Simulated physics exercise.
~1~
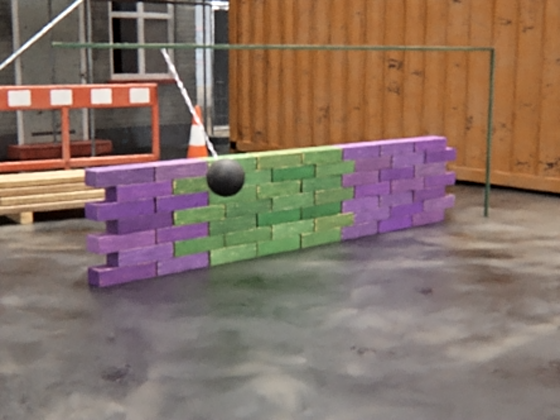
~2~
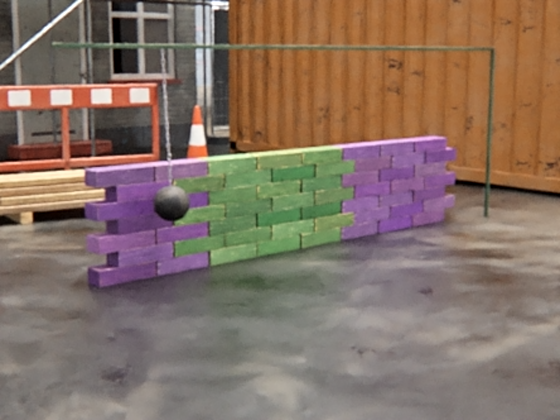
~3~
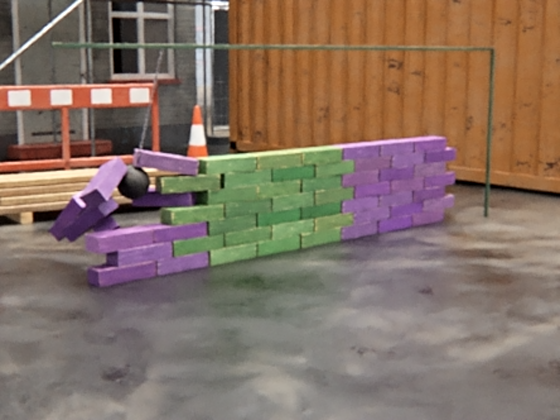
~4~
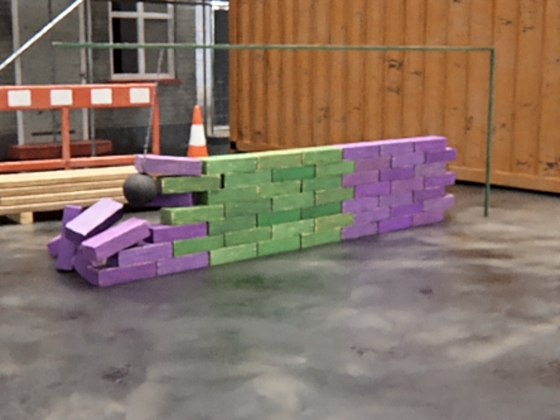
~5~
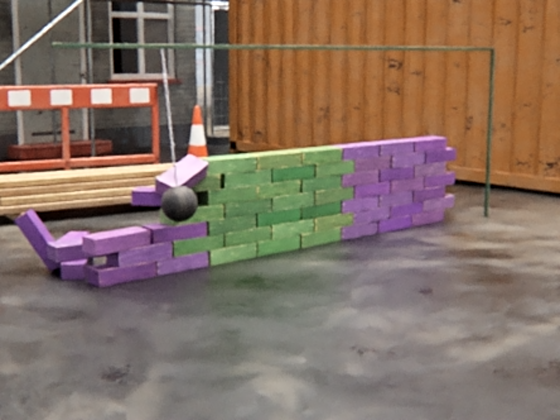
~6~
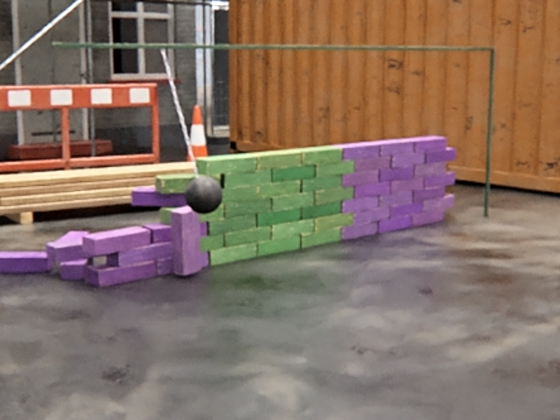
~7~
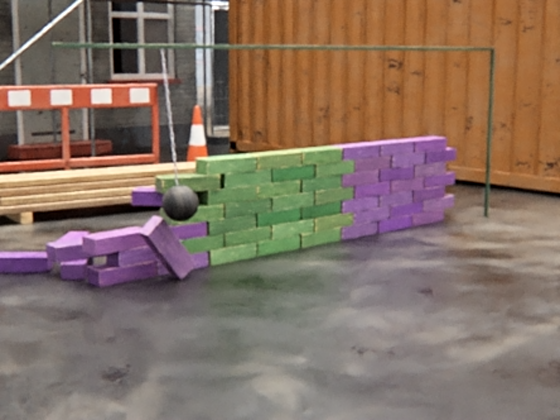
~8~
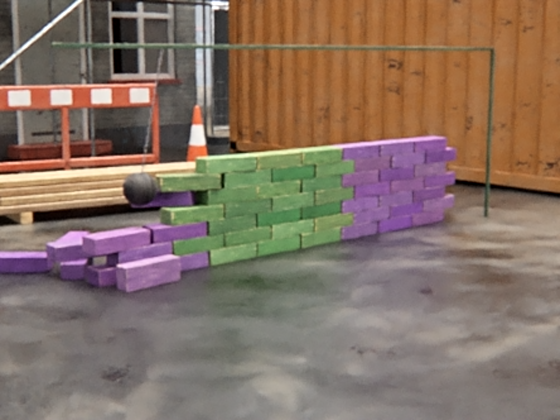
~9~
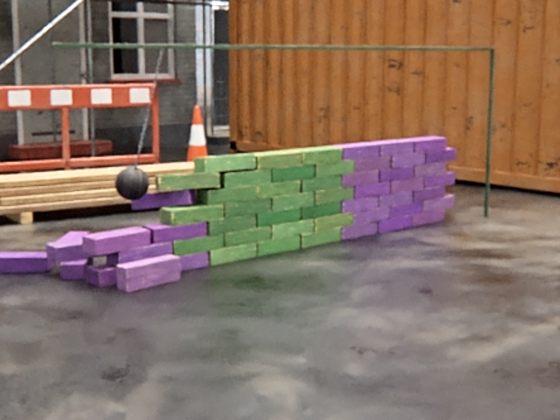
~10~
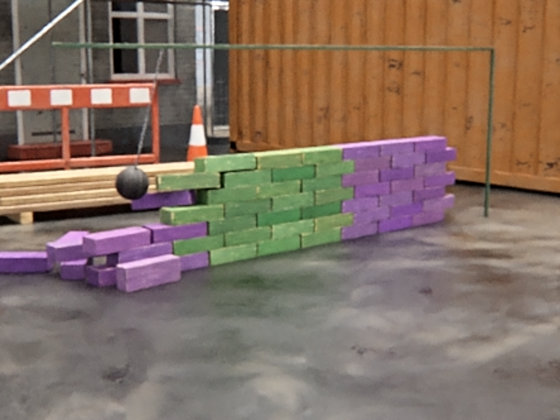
Wall of purple and green blocks losing purple pieces at its left end to a swinging dark ball, green section left standing.
